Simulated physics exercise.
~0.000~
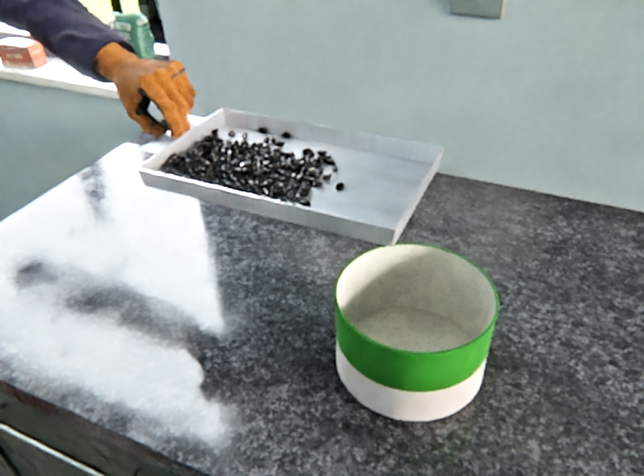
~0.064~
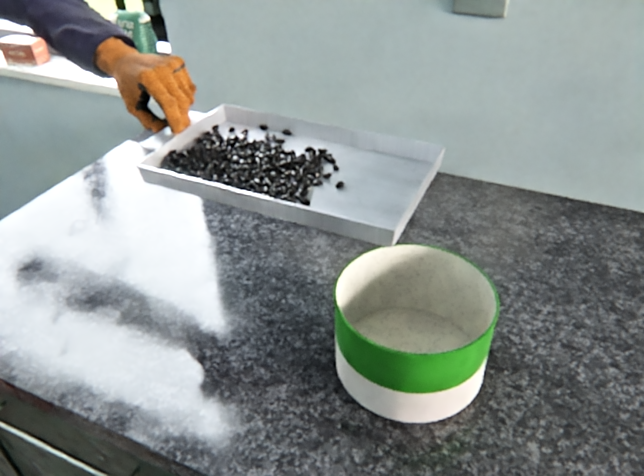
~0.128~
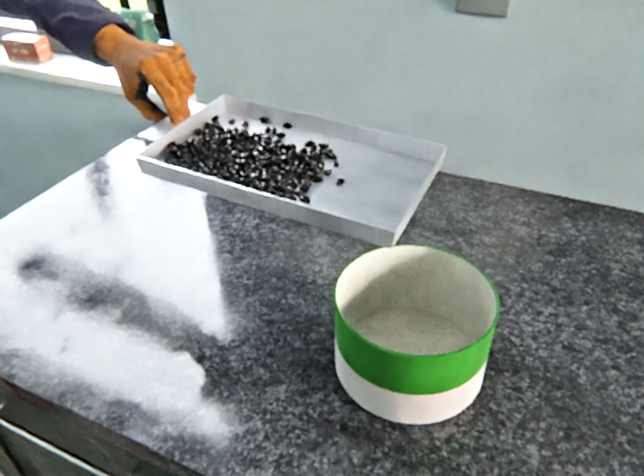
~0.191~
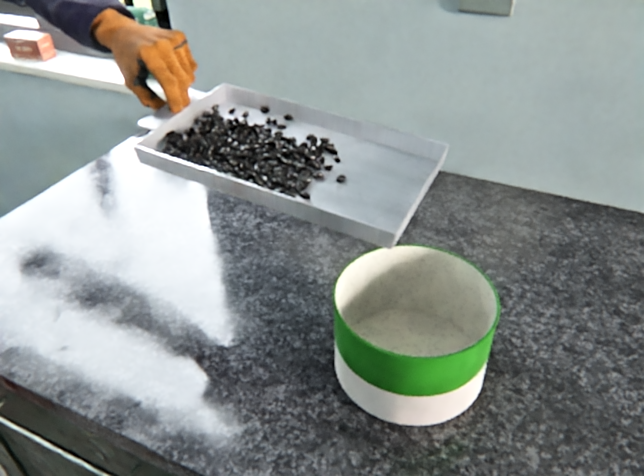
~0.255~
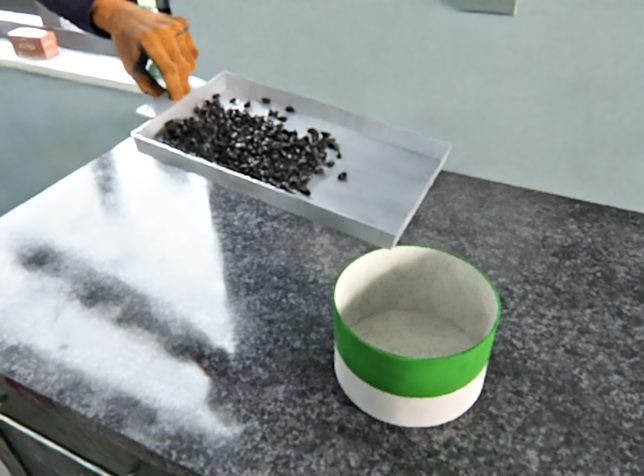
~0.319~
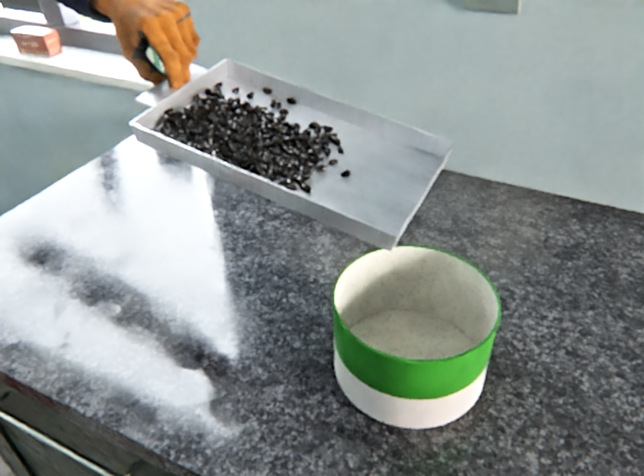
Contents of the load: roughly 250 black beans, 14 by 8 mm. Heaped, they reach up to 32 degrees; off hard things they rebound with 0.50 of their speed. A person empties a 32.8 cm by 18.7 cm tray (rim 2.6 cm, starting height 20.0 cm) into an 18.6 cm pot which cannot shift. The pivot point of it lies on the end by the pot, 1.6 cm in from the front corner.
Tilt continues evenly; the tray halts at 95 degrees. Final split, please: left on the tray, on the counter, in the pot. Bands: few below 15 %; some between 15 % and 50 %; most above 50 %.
Tray: Few; counter: Few; pot: Most.
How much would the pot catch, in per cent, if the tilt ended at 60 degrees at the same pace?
In that case some 5 per cent.
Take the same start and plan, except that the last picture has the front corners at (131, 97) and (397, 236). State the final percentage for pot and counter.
Pot 90 % / counter 5 %.
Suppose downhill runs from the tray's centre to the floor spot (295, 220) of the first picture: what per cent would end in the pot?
Estimate: Near 55 per cent.
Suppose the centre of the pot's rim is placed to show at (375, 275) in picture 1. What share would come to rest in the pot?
Something like 25 per cent would settle in it.
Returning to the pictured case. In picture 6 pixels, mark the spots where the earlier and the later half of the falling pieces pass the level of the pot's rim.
Around (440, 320), then (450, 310).
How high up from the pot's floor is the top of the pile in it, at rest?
My guess is around 2.0 centimetres.
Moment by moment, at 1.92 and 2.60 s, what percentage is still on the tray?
The figures go 90 and then 20.
Then, at 1.28 s, tilt 50 degrees; the tray holds 95 %, the pot 0 %.
After 1.92 s, tilt 76 degrees; the tray holds 90 %, the pot 5 %.
After 2.60 s, tilt 95 degrees; the tray holds 20 %, the pot 65 %.
At rest (3.9 s), tray 5 %, counter 5 %, pot 90 %.
